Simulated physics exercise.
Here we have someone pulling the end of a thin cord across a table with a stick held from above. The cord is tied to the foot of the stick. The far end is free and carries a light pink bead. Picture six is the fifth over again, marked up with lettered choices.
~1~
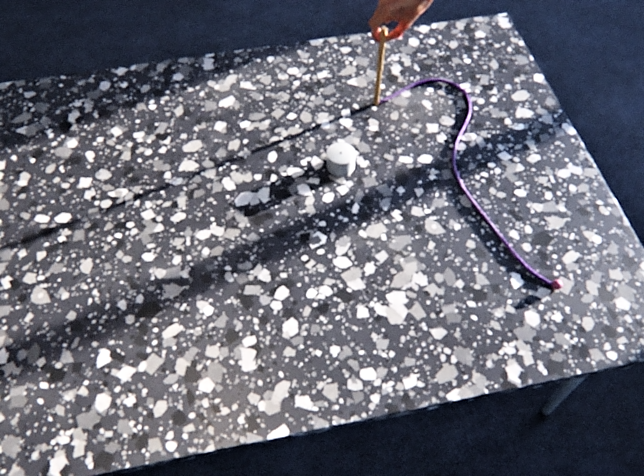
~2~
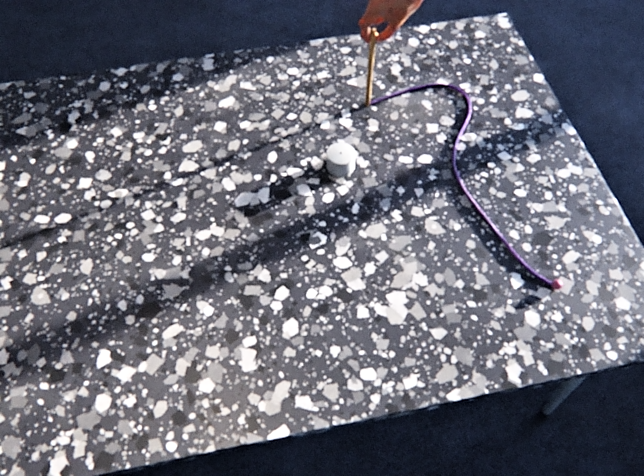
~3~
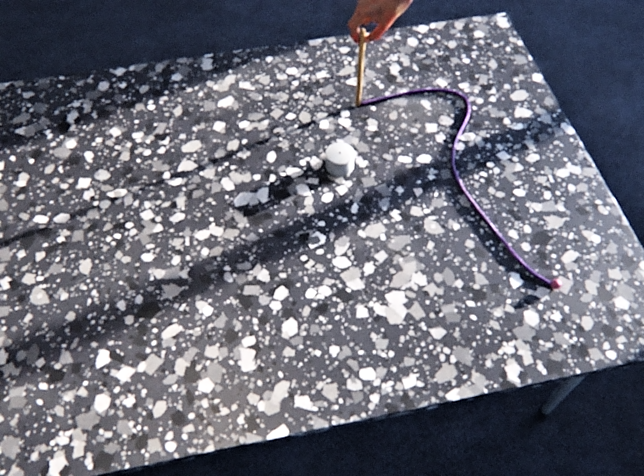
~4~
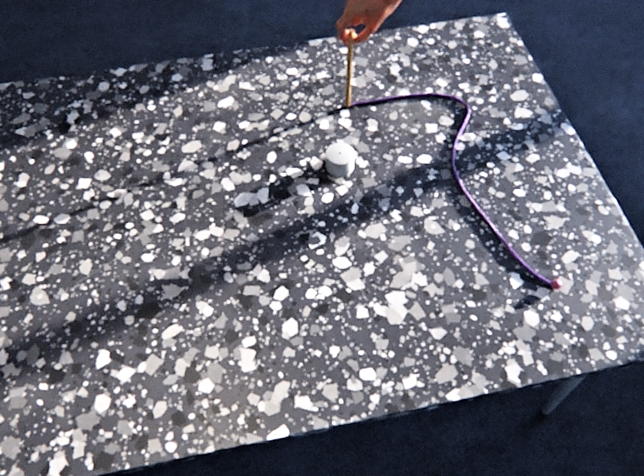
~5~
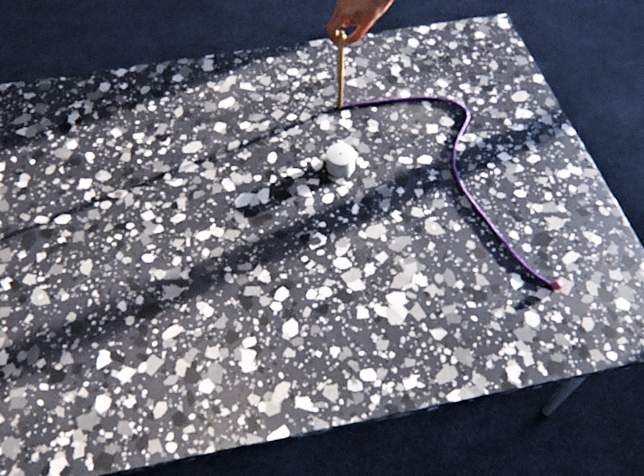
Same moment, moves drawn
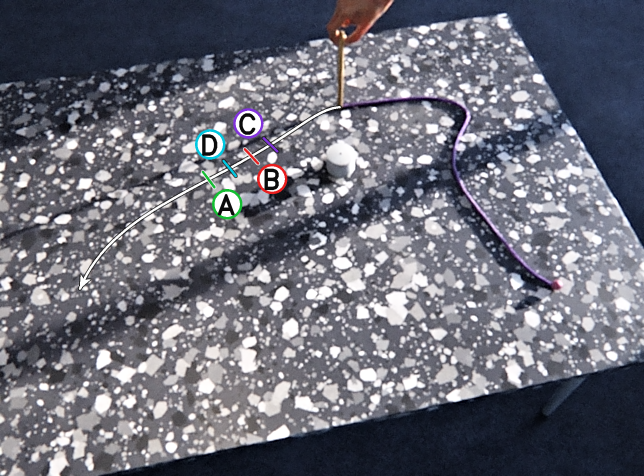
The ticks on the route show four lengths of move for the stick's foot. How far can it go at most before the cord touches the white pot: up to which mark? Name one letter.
All is well up to D.
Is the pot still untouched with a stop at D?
Yes.
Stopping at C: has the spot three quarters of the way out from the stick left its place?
No.
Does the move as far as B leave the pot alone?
Yes.
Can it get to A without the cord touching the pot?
No.
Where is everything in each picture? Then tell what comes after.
In the first picture, free end (557, 285); white pot (341, 160).
In the second picture, free end (557, 285); white pot (341, 160).
In the third picture, free end (556, 284); white pot (340, 160).
In the fourth picture, free end (557, 285); white pot (340, 160).
In the fifth picture, free end (557, 286); white pot (341, 160).
On the marked copy, A at (209, 180); B at (251, 156); C at (271, 145); D at (230, 168); the route from (340, 107) via (210, 179) to (80, 289).
Following D. Soon after the start, foot of the stick (301, 126), middle of the cord (456, 145), free end (557, 286).
Later, foot of the stick (265, 149), middle of the cord (441, 147), free end (557, 286).
In the end, foot of the stick (230, 169), middle of the cord (415, 160), free end (557, 286); nothing has been touched.
As for the rest, A brings the cord against the pot; B is safe but short; C is safe but short.
